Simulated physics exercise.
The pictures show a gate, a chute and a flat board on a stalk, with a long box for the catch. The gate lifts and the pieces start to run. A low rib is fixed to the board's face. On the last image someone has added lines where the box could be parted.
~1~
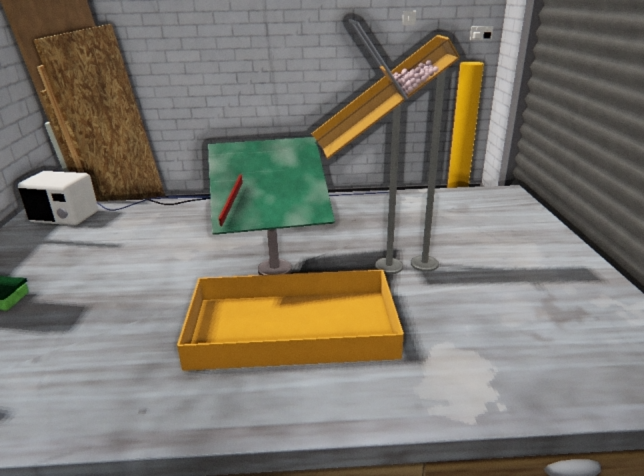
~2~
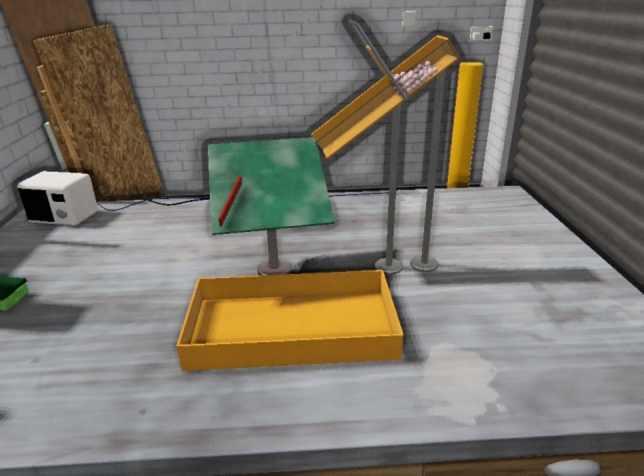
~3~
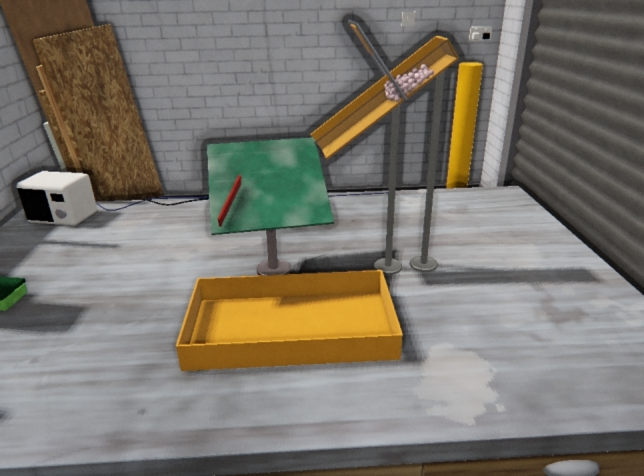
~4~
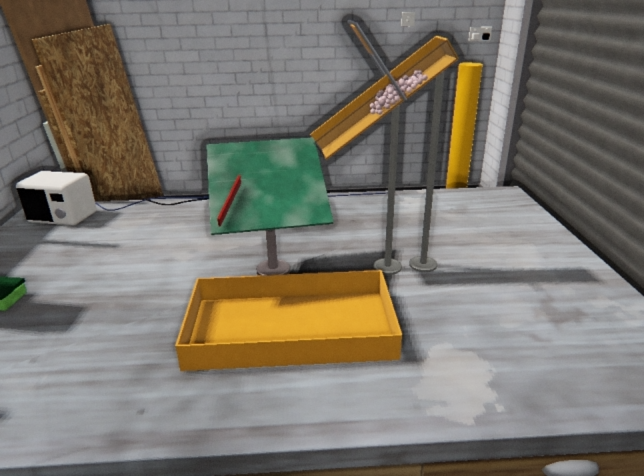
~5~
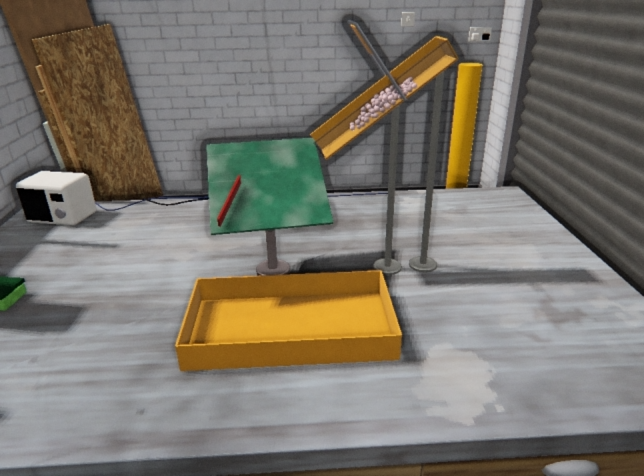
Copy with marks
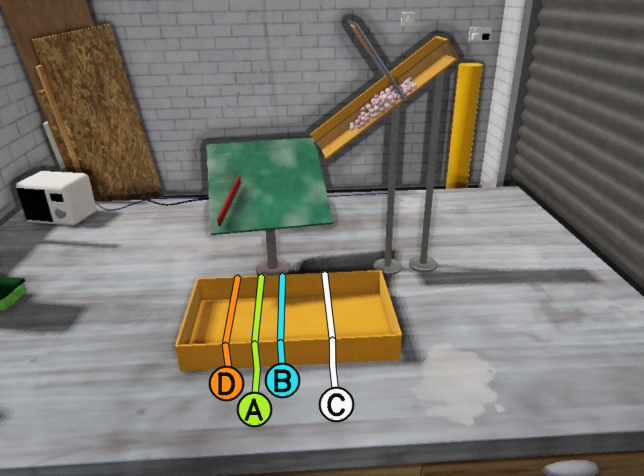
Small pinkish-white pieces sit bunched behind a gate high in a sloping orange chute, above a grey wooden-looking tabletop seen from slightly above in a brick-walled room. Below the chute's lower left end, a tilted green board with a red rib stands on a stalk behind an empty orange box. The gate lifts, and the pieces slide down leftward, stretching out along the chute, while the camera stays still.
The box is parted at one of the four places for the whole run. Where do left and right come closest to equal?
D.
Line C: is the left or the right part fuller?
The left side.
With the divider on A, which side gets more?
More lands on the left.
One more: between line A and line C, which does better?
It is A.
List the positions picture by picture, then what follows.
Load behind the gate near (409, 80), sugar pearls; lip of the chute near (325, 154), sloping fairly steeply, in the first picture.
Middle of the board near (268, 181), tilted gently; middle of its low edge near (274, 228); of its high edge near (262, 141), in the second picture.
Front corners of the box near (177, 346) and (402, 335), empty; front of the load near (389, 97), in the third picture.
Middle of the load near (396, 88); its front near (373, 112), close to a third of the way to the lip; rib from (240, 175) to (218, 219), in the fourth picture.
Middle of the load near (383, 98); its front near (353, 128), close to two thirds of the way to the lip, in the fifth picture.
On the marked copy, line A crosses the front rim at (254, 342); line B crosses the front rim at (280, 341); line C crosses the front rim at (332, 338); line D crosses the front rim at (225, 343).
With A, of what is caught, the bulk on the left of the divider, a small share on the right.
With B, of what is caught, all but a few on the left of the divider, only a few on the right.
With C, of what is caught, all but a few on the left of the divider, only a few on the right.
With D, of what is caught, close to two thirds on the left of the divider, close to a third on the right.
